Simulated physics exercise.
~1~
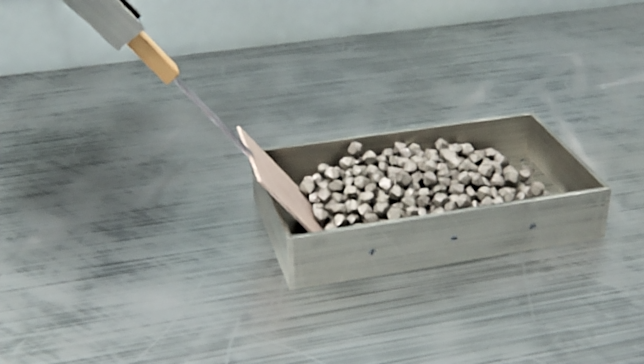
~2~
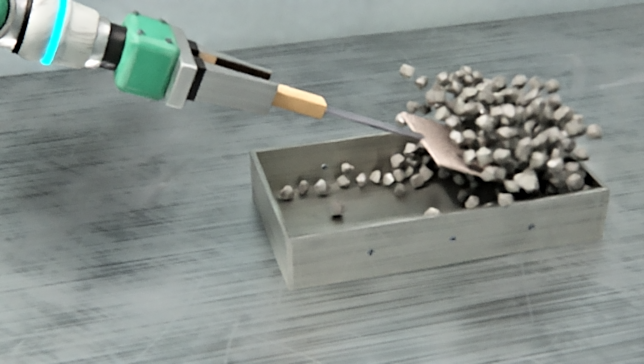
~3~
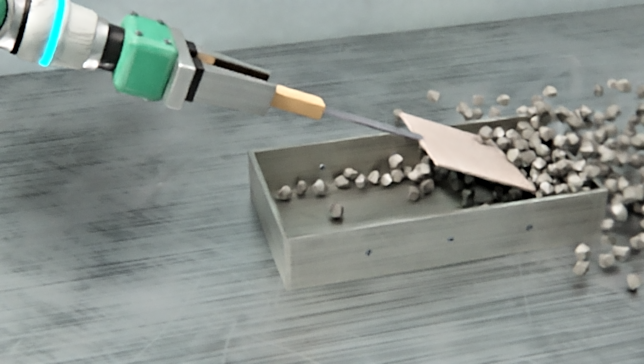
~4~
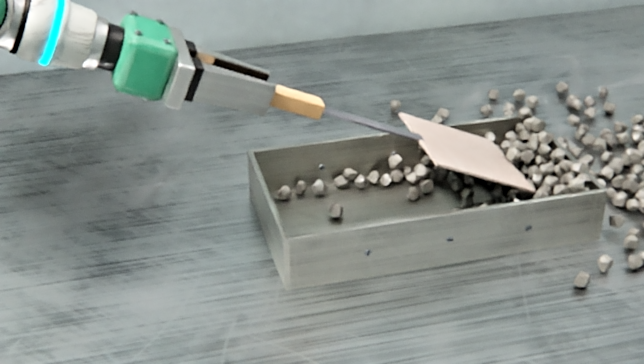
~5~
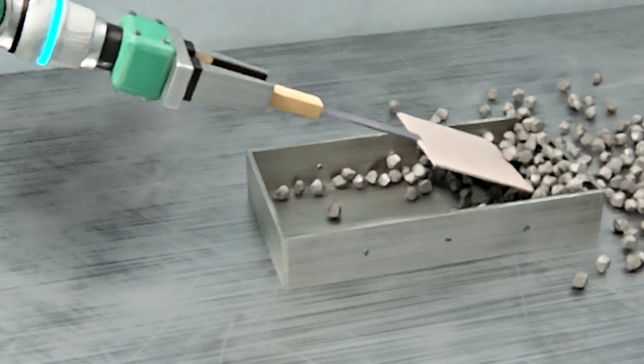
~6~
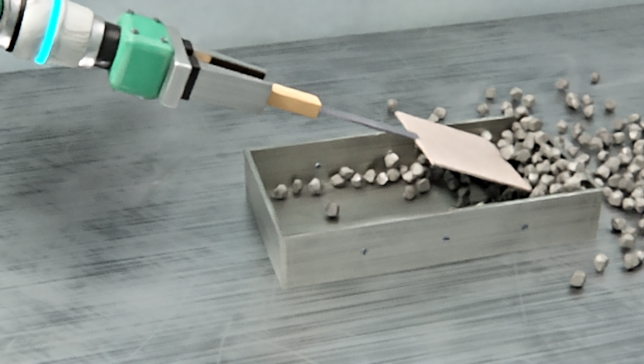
Robot arm pushing a turner rightward through a trough of grey pebbles, heaping them up and spilling many over onto the table.
